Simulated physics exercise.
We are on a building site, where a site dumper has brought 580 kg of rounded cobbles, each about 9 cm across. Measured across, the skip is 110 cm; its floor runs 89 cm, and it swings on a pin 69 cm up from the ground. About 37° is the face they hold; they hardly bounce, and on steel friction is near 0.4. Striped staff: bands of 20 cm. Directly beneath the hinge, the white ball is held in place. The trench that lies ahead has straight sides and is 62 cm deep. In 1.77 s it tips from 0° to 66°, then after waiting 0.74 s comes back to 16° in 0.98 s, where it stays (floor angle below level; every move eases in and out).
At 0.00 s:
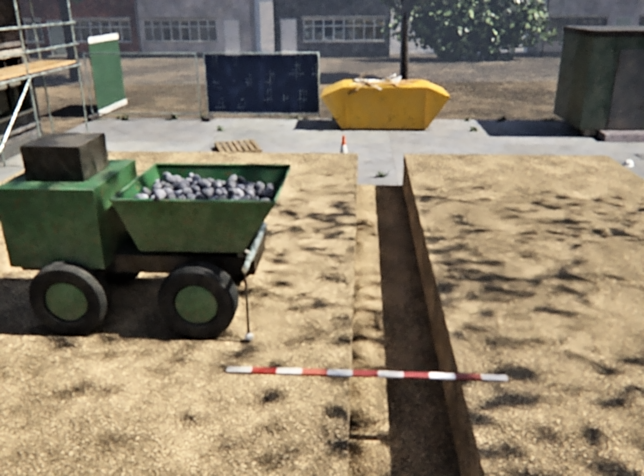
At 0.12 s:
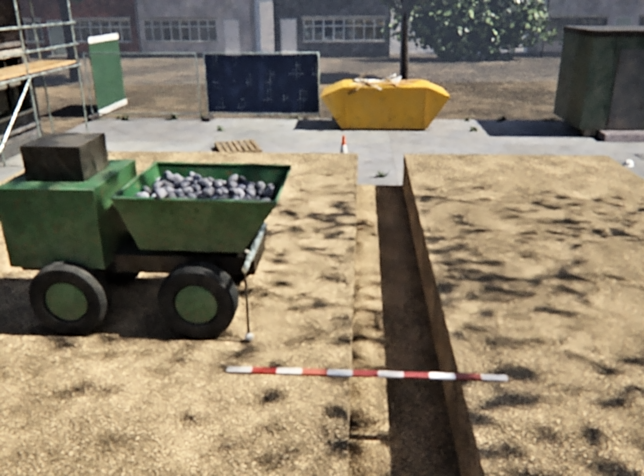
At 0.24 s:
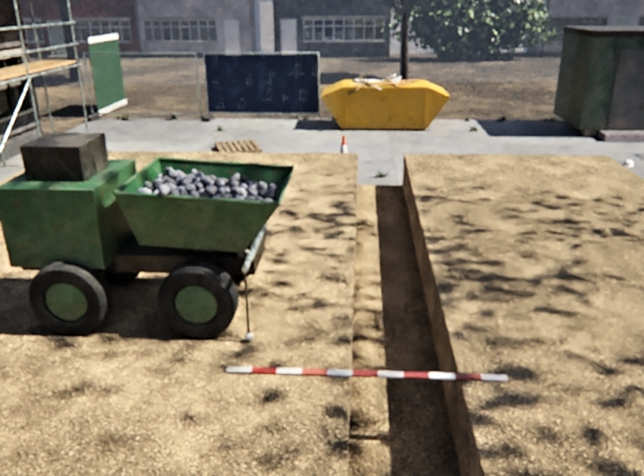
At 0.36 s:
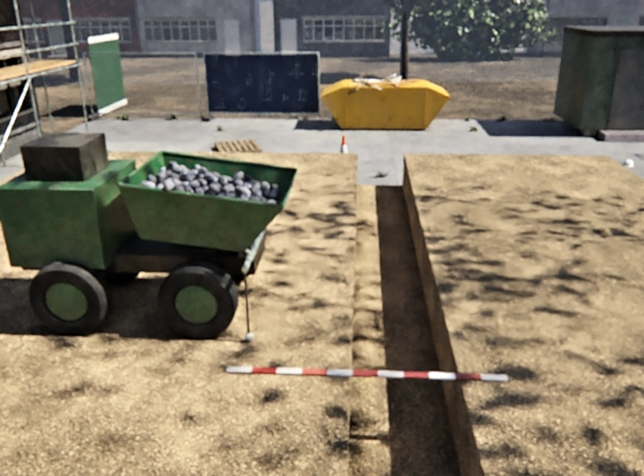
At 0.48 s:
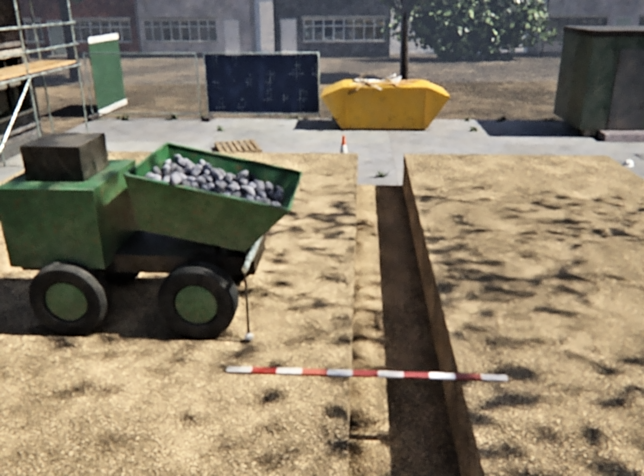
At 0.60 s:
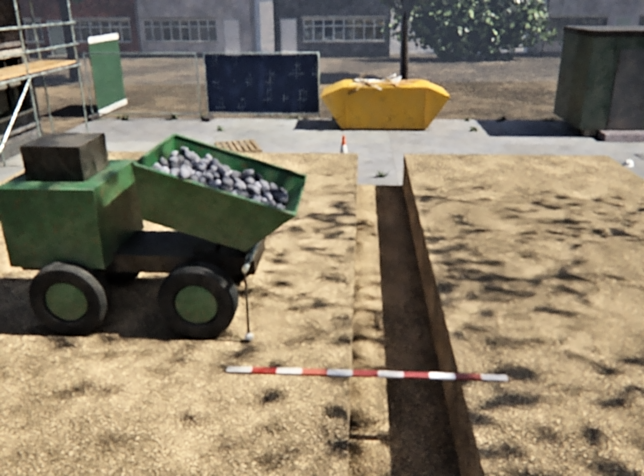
To begin with, a green site dumper stands on sandy ground left of a straight trench, its skip level and loaded with rounded grey stones, behind a red-and-white striped staff. The skip then tilts slowly, gradually steepening toward the right as its rear rises, with the stones riding inside it.
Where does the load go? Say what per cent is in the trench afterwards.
About 65 per cent.
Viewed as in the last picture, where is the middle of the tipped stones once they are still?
Their centre sits close to (392, 359).
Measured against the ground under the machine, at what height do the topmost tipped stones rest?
About 10 cm higher than the ground.
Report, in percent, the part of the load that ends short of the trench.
5%, roughly.
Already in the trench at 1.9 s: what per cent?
10 per cent or so by then.
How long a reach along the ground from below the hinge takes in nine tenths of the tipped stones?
About 160 cm.
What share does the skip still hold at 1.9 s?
I'd say it's holding near 80 per cent.
After 1.3 s the floor is at 56°; 100 % in the skip; the foremost stones are at (318, 236).
After 1.9 s the floor is at 66°; 81 % in the skip, 7 % short of the trench, 12 % in the trench; the foremost stones are at (392, 345).
After 3.9 s the floor is at 16°; 31 % in the skip, 7 % short of the trench, 63 % in the trench; the foremost stones are at (437, 370).
After 6.6 s the floor is at 16°; 31 % in the skip, 7 % short of the trench, 63 % in the trench; the foremost stones are at (437, 370).
